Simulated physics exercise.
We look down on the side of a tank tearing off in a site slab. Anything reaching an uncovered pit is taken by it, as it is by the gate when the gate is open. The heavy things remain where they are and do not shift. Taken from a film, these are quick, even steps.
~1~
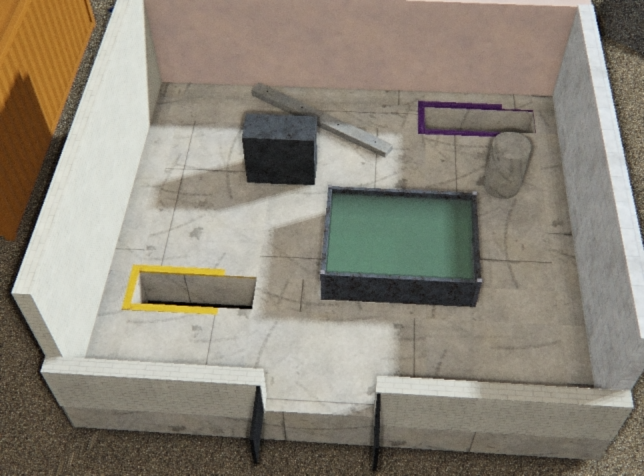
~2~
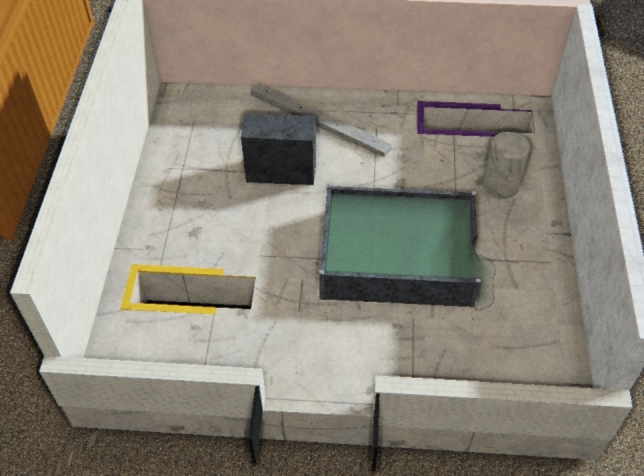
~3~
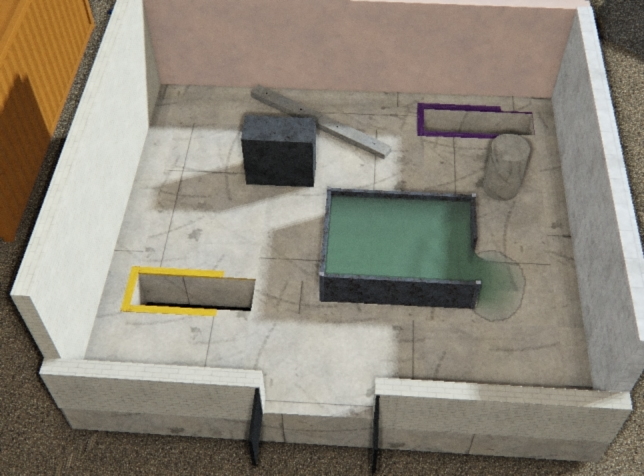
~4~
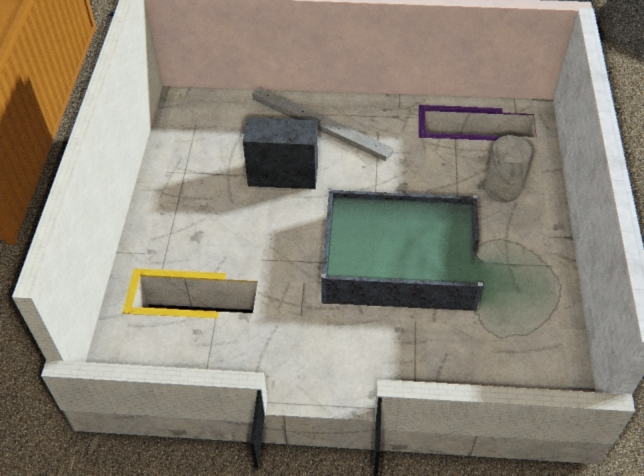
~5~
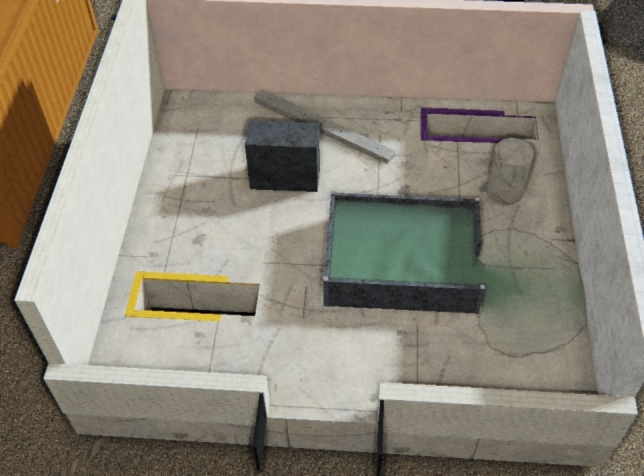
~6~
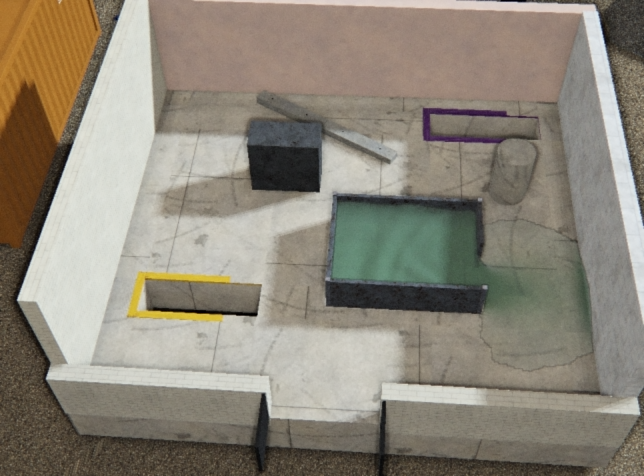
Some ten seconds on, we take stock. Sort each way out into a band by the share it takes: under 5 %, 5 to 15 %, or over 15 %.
Shares: The gate takes under 5 %; the purple pit takes over 15 %; the yellow pit takes 5 to 15 %.
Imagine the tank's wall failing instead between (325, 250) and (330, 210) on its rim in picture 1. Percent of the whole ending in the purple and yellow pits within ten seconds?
In per cent: Purple 0, yellow 35.
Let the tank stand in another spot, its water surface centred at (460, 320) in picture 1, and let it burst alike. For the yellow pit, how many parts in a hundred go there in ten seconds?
Yellow: 4 %.
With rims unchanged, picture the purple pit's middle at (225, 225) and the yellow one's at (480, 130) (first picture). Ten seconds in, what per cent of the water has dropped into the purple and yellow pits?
The purple pit takes 4 per cent, and the yellow pit takes 20 per cent.
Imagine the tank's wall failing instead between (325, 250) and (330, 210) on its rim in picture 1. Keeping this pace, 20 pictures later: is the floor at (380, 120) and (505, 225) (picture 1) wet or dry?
Unsoaked, then unsoaked.
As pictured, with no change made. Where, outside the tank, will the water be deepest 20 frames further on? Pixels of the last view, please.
Deepest spot: Near (602, 420).
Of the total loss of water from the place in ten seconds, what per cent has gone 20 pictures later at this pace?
Note - share reached: 15 %.
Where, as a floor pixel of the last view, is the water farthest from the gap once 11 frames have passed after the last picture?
Approximate pixel: (559, 124).
A moment on, water covers 10 % of the floor; the gate 0 %, the purple pit 0 %, the yellow pit 0 %.
Next, water covers 15 % of the floor; the gate 0 %, the purple pit 0 %, the yellow pit 0 %.
Then, water covers 35 % of the floor; the gate 0 %, the purple pit 4 %, the yellow pit 0 %.
Later, water covers 50 % of the floor; the gate 1 %, the purple pit 11 %, the yellow pit 3 %.
In the end, water covers 60 % of the floor; the gate 2 %, the purple pit 18 %, the yellow pit 11 %.
